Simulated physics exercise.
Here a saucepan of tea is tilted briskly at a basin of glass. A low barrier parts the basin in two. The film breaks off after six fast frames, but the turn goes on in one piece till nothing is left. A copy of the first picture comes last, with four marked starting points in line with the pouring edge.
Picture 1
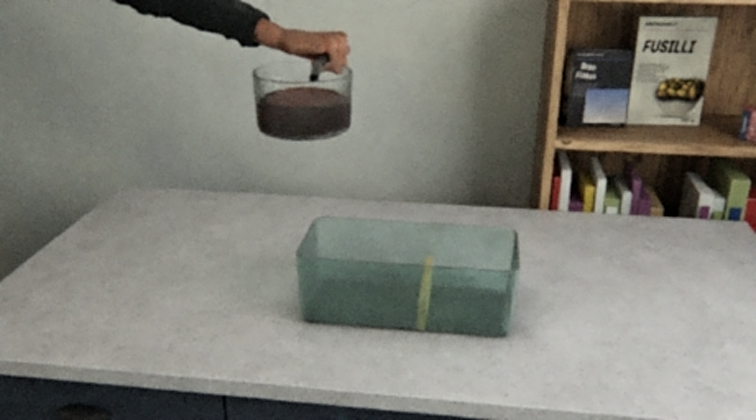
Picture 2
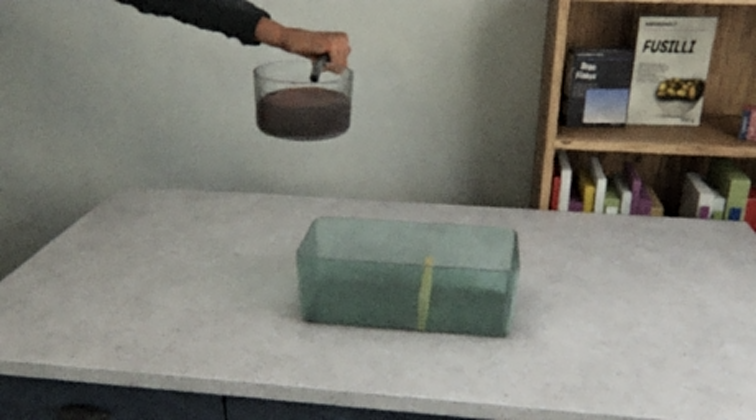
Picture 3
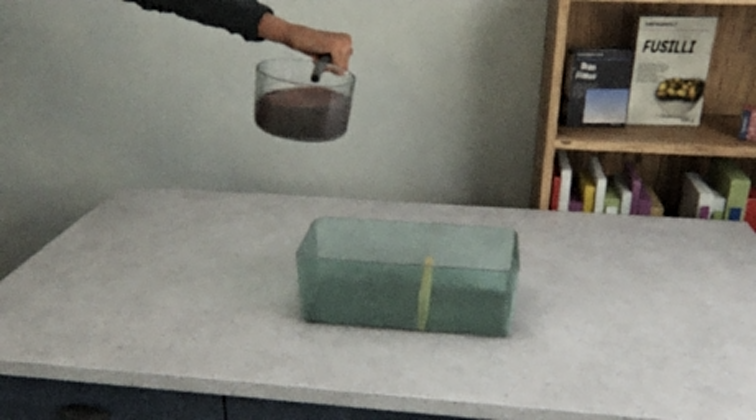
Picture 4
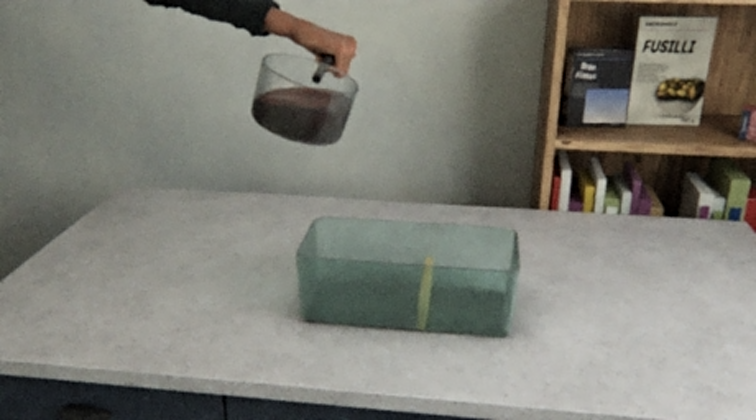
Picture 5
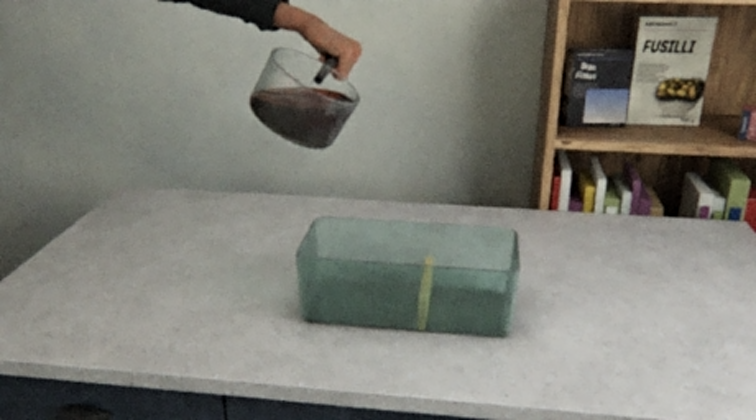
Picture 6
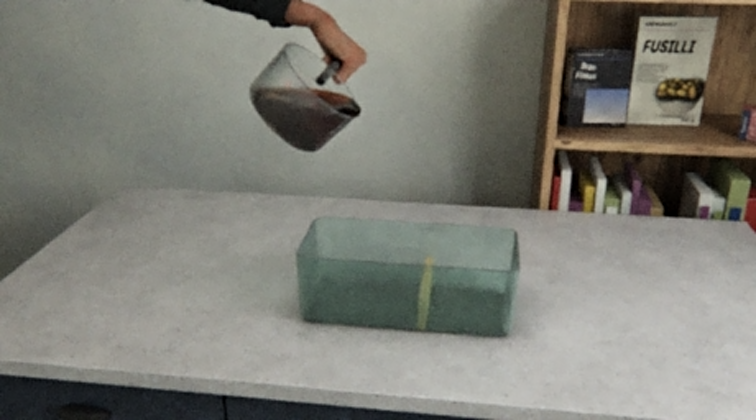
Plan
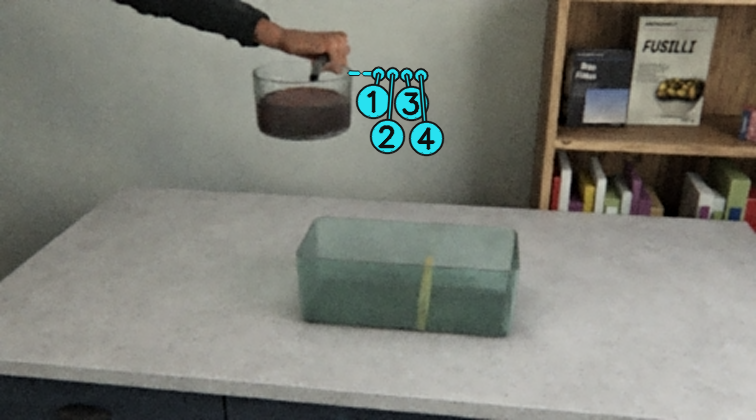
The clip opens with a hand holding a clear pan of dark liquid level above a greenish glass basin with a low yellowish divider, on a pale tabletop. The hand tilts the pan to the right, slightly at first, then more steeply, until the liquid reaches the lowered rim.
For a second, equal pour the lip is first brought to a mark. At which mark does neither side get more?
Dot 2 does it best.
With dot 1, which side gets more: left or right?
The left side.
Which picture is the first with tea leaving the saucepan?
In picture 6.
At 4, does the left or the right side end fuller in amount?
The right side.
On the marked copy, 1 at (378, 74); 2 at (392, 74); 3 at (406, 75); 4 at (420, 75).
For dot 1, about 66 % ends left of the wall and 30 % right of it; 3 % is lost outside.
For dot 2, about 47 % ends left of the wall and 50 % right of it; 3 % is lost outside.
For dot 3, about 26 % ends left of the wall and 72 % right of it.
For dot 4, about 8 % ends left of the wall and 89 % right of it; 3 % is lost outside.
